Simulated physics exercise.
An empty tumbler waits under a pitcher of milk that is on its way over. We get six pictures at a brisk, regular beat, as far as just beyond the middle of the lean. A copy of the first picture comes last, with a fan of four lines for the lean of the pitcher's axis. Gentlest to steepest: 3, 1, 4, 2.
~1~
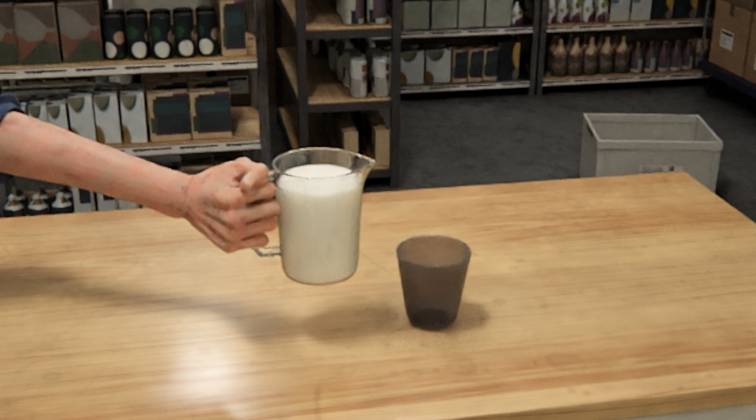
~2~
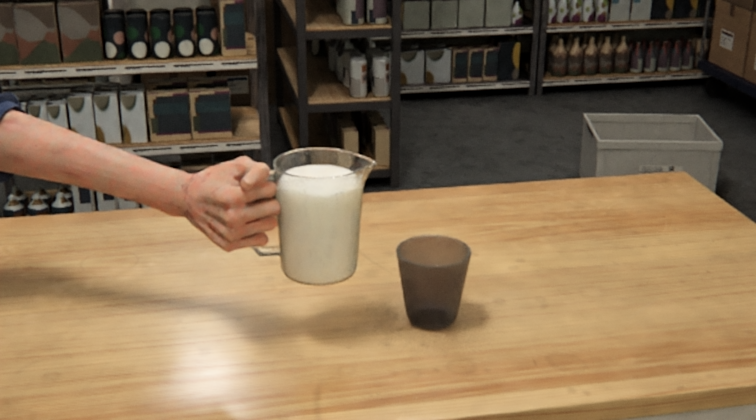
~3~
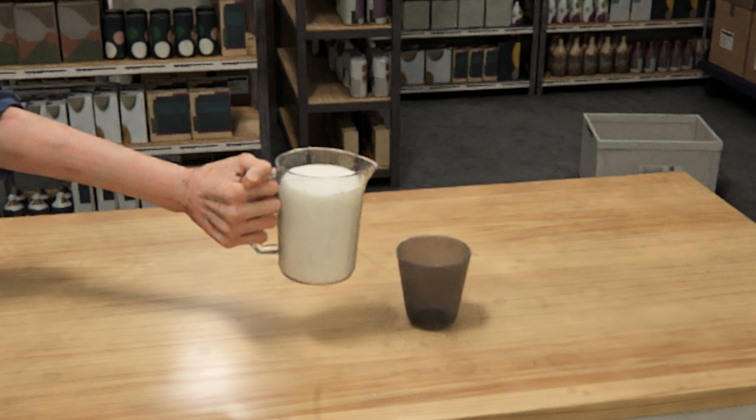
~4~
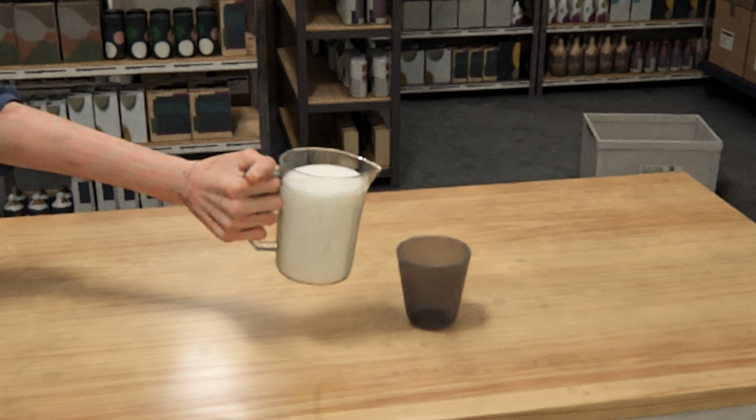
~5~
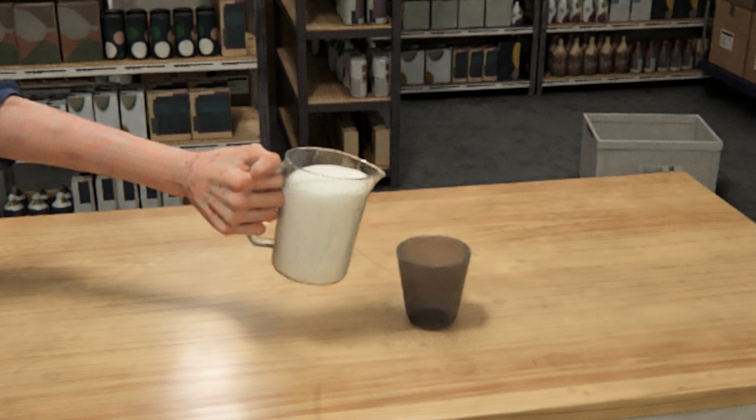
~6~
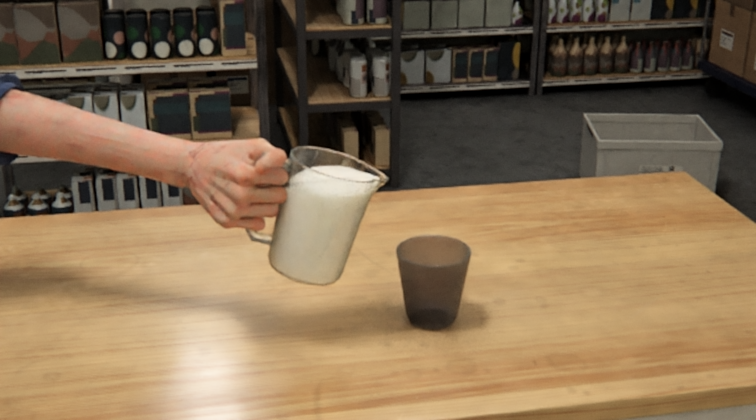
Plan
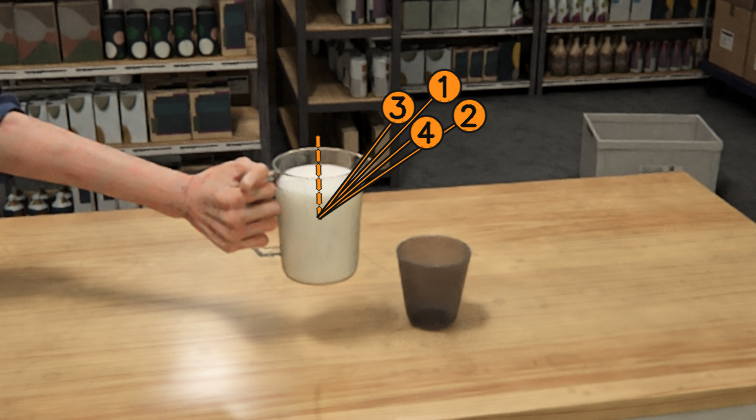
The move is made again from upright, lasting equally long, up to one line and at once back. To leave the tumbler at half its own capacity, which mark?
The answer is tilt 4.
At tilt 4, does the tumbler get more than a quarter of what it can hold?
Yes, clearly.
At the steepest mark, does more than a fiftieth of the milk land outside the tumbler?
No.
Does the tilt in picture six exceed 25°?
No.
On the marked copy, 1 at (432, 98); 2 at (454, 124); 3 at (391, 123); 4 at (409, 140).
For tilt 1, the tumbler ends with about 35 % of what it can hold.
For tilt 2, the tumbler ends with about 64 % of what it can hold.
For tilt 3, the tumbler ends with about 23 % of what it can hold.
For tilt 4, the tumbler ends with about 48 % of what it can hold.
